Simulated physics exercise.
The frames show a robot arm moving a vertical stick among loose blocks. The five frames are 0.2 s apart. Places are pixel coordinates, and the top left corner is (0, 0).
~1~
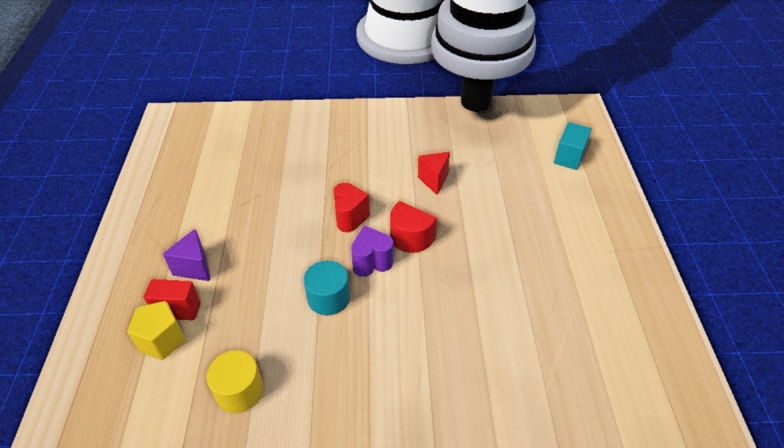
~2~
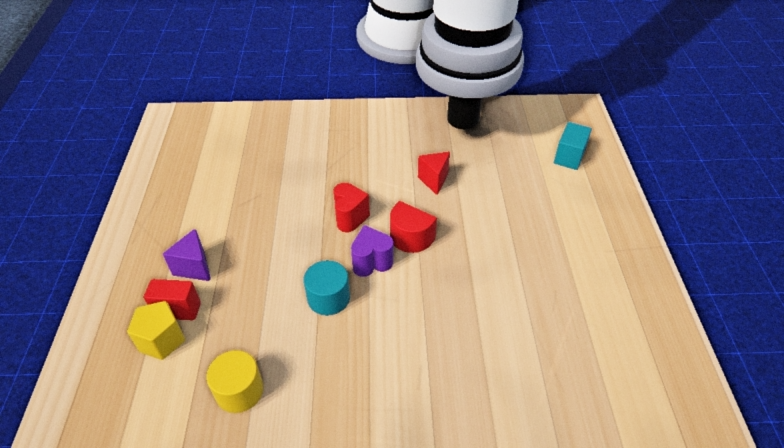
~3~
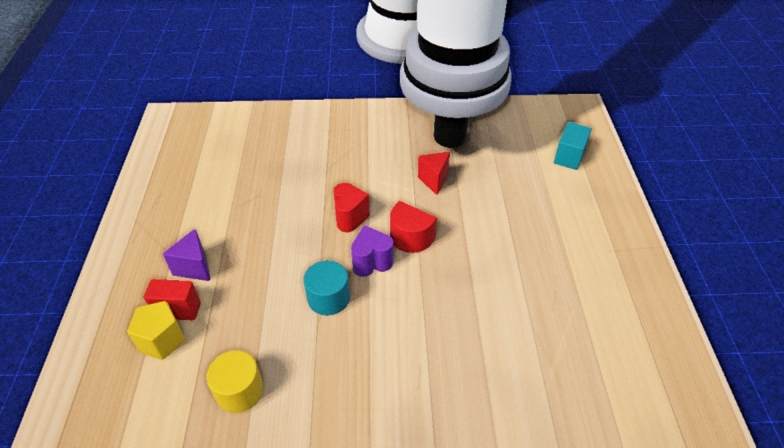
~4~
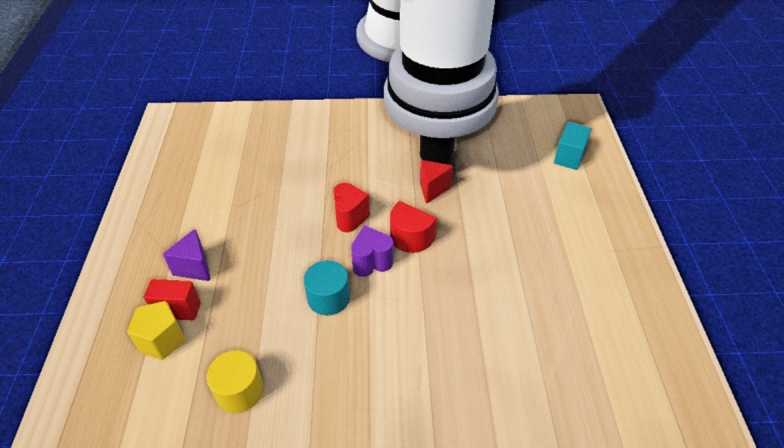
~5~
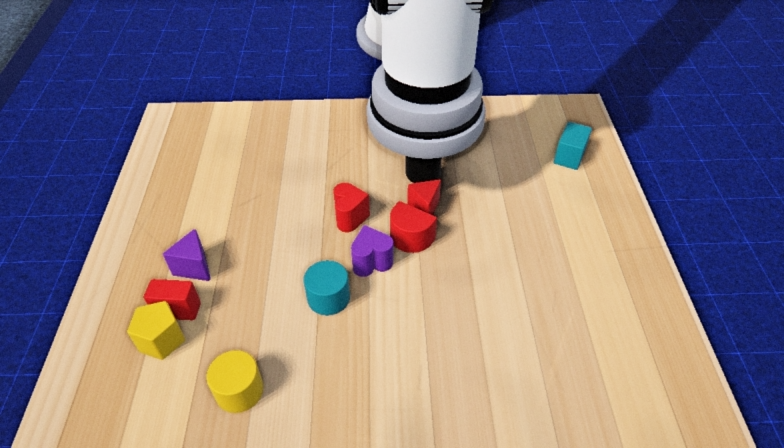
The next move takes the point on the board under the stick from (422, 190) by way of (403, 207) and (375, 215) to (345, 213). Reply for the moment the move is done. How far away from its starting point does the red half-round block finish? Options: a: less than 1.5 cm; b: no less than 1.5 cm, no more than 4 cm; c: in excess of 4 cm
Choice a: Less than 1.5 cm.
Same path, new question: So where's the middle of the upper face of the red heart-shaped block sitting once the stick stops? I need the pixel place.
The point I'd pick in the picture is (306, 199).
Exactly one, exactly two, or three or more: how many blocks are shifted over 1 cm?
I think two will be displaced.
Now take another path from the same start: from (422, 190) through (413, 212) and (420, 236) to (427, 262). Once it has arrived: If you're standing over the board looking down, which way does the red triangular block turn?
Anticlockwise.
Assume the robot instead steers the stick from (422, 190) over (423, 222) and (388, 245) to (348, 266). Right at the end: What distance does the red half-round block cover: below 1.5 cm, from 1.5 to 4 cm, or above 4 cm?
Past 4 cm.
The first path, step by step. Halfway along, stick at (390, 198); red half-round block at (409, 220), turned 15° anticlockwise; red triangular block at (424, 201), turned 25° anticlockwise.
At the end, stick at (343, 197); red heart-shaped block at (306, 199), turned 20° anticlockwise; purple heart-shaped block still; red half-round block at (409, 220), turned 15° anticlockwise; red triangular block at (424, 201), turned 25° anticlockwise.
